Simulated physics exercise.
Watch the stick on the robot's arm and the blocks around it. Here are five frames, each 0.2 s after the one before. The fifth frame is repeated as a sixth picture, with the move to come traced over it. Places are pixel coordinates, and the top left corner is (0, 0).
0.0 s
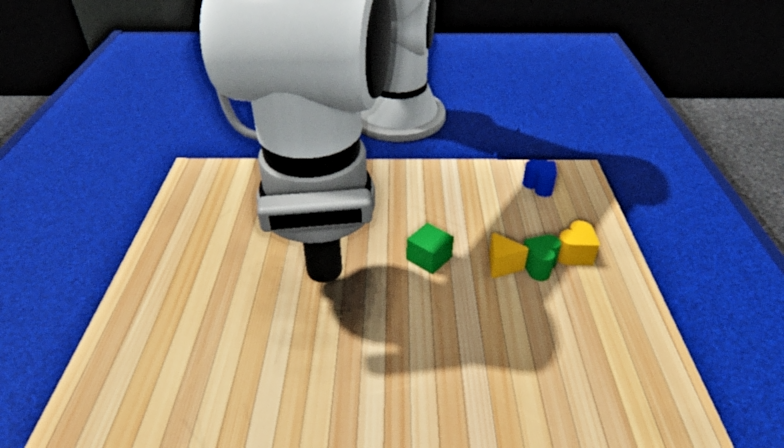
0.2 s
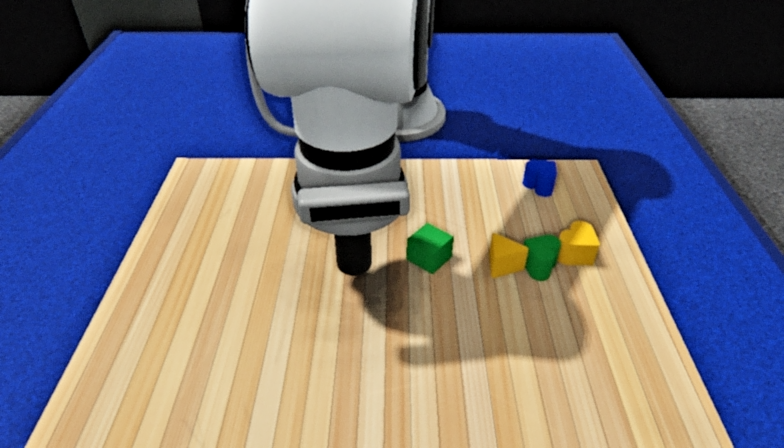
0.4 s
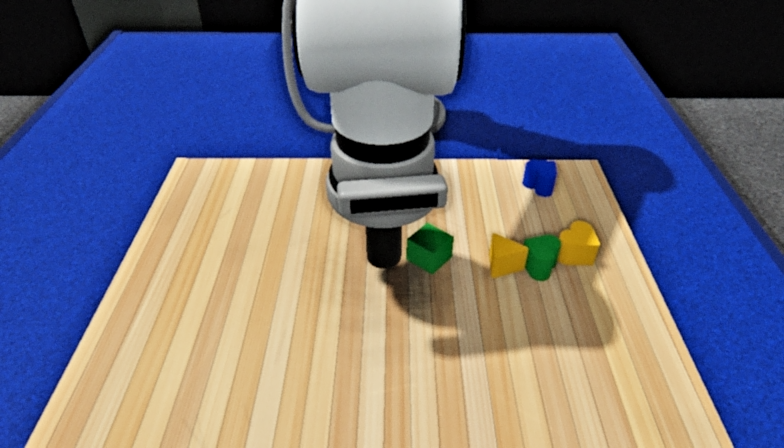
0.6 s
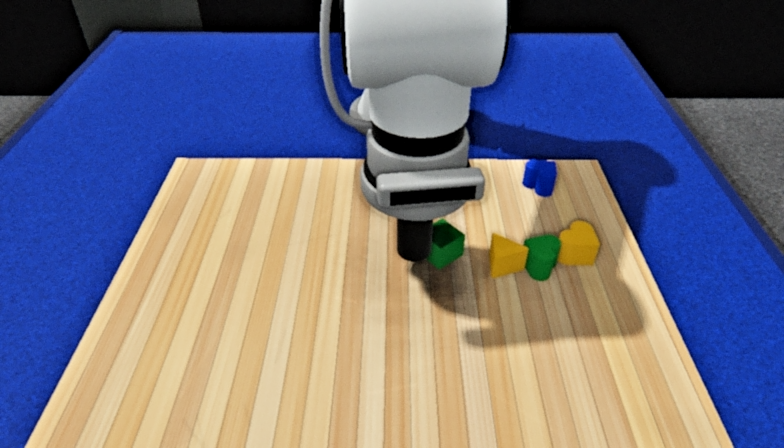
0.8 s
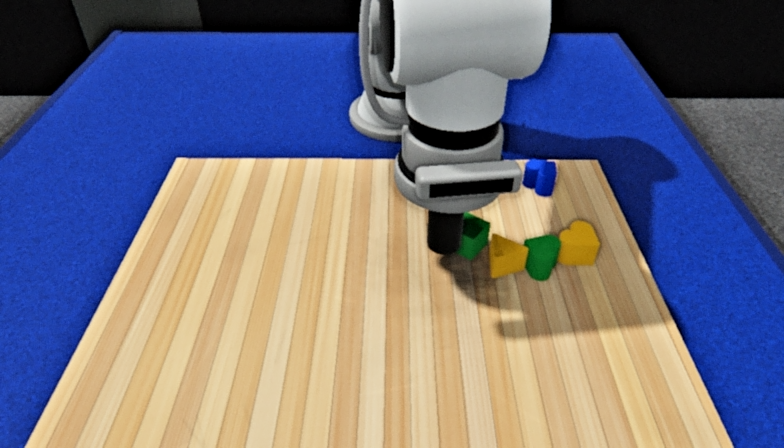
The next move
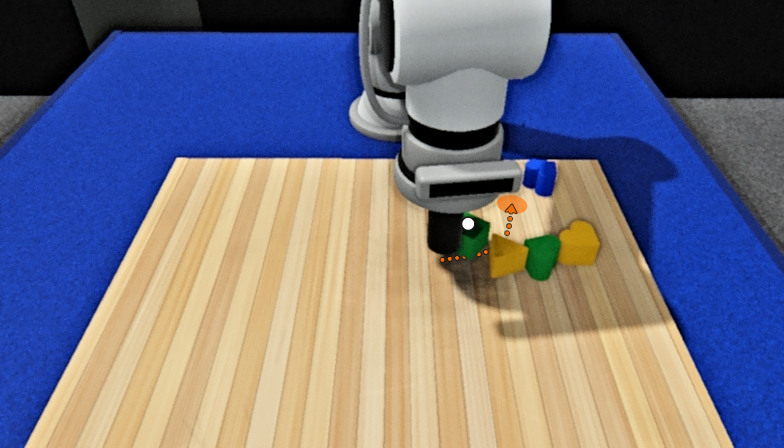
A white robot arm with a black stick reaches over a striped wooden board on a blue surface, seen from a fixed, raised view. A green block sits near the middle, with a yellow triangle, a smaller green block and a yellow heart to its right, and a blue block behind them. The arm slides the stick steadily right, then pushes the middle green block toward the yellow triangle.
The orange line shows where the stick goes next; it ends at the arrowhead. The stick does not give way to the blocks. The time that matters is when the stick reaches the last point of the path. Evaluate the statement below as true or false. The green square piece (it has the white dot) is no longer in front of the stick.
My answer: False.
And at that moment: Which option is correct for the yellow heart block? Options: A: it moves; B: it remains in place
Letter B.
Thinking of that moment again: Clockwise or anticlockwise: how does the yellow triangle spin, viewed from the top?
Bird's-eye view: Clockwise.
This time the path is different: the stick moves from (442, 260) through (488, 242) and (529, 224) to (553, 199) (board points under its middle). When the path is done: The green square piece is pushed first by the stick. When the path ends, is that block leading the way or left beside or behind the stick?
I'd say it is still being pushed.
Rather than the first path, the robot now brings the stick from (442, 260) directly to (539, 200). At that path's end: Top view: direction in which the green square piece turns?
The block turns clockwise.
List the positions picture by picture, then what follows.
In the first frame, lower end of the stick (325, 272), tops of blocks, green square piece (431, 237), yellow triangle (506, 245), green heart block (544, 245), yellow heart block (580, 234).
In the second frame, stick (354, 265), blocks as before.
In the third frame, stick (384, 258), blocks as before.
In the fourth frame, stick (414, 252), green square piece (442, 232).
In the fifth frame, stick (444, 245), green square piece (468, 224), yellow triangle (506, 245), green heart block (544, 245), yellow heart block (580, 234).
The drawn path runs from (442, 260) via (485, 252) and (508, 230), ending at (512, 204); the dot is on the green square piece.
On the path given first. One third of the way, stick (488, 237); green square piece (496, 211), turned 30° anticlockwise; yellow triangle (514, 245), turned 30° clockwise.
Two thirds of the way, stick (511, 215); green square piece (509, 189), turned 45° anticlockwise; yellow triangle (517, 244), turned 45° clockwise.
At the end, stick (514, 190); green square piece (513, 166), turned 45° anticlockwise; yellow triangle (517, 244), turned 45° clockwise; green heart block not moved; yellow heart block not moved.
